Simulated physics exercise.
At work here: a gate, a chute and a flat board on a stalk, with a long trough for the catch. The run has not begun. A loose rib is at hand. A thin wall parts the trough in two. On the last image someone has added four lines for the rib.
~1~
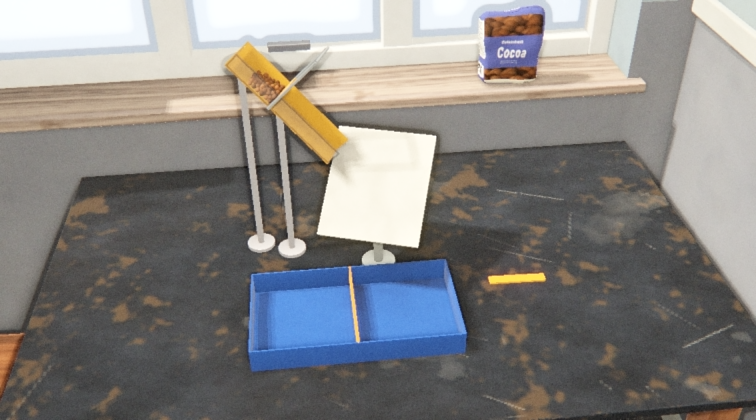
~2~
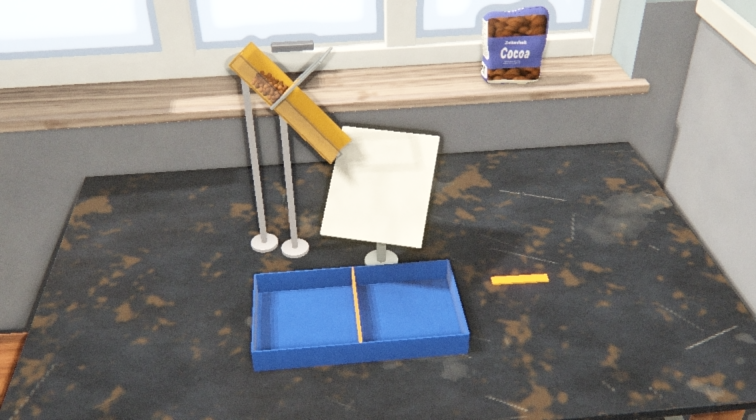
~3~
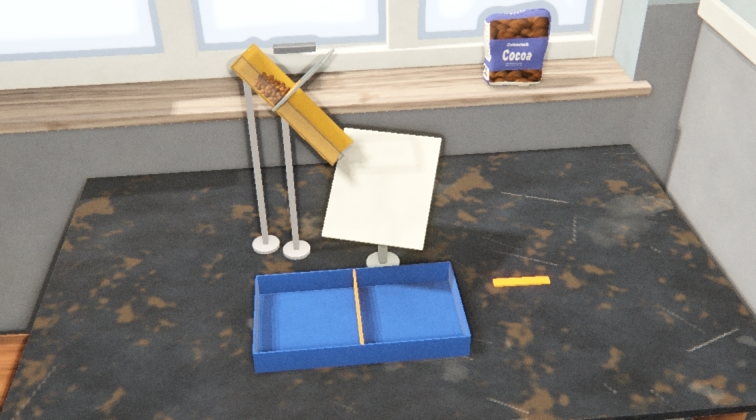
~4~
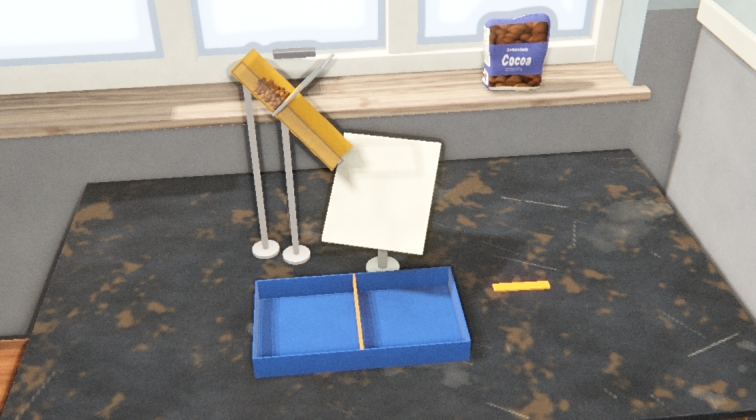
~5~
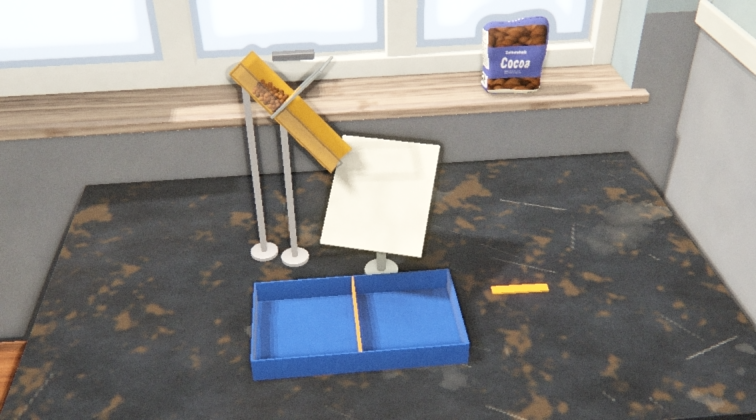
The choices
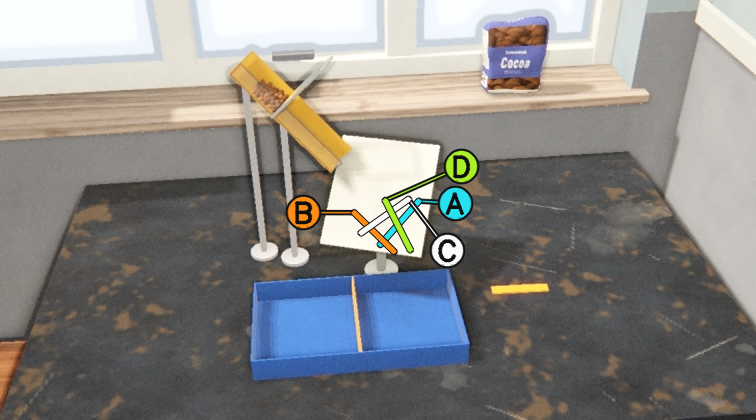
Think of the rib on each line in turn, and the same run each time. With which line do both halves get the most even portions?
Line A does it best.
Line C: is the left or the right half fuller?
Left.
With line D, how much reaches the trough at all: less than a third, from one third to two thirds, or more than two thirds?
It is more than two thirds.
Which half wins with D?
The right half.
On the marked copy, line A from (418, 201) to (380, 244); line B from (354, 212) to (394, 251); line C from (408, 199) to (360, 232); line D from (385, 200) to (410, 249).
With A, of what is caught, about half in the left half, about half in the right.
With B, of what is caught, a stray few in the left half, nearly all in the right.
With C, of what is caught, nearly all in the left half, a stray few in the right.
With D, of what is caught, a small part in the left half, most in the right.
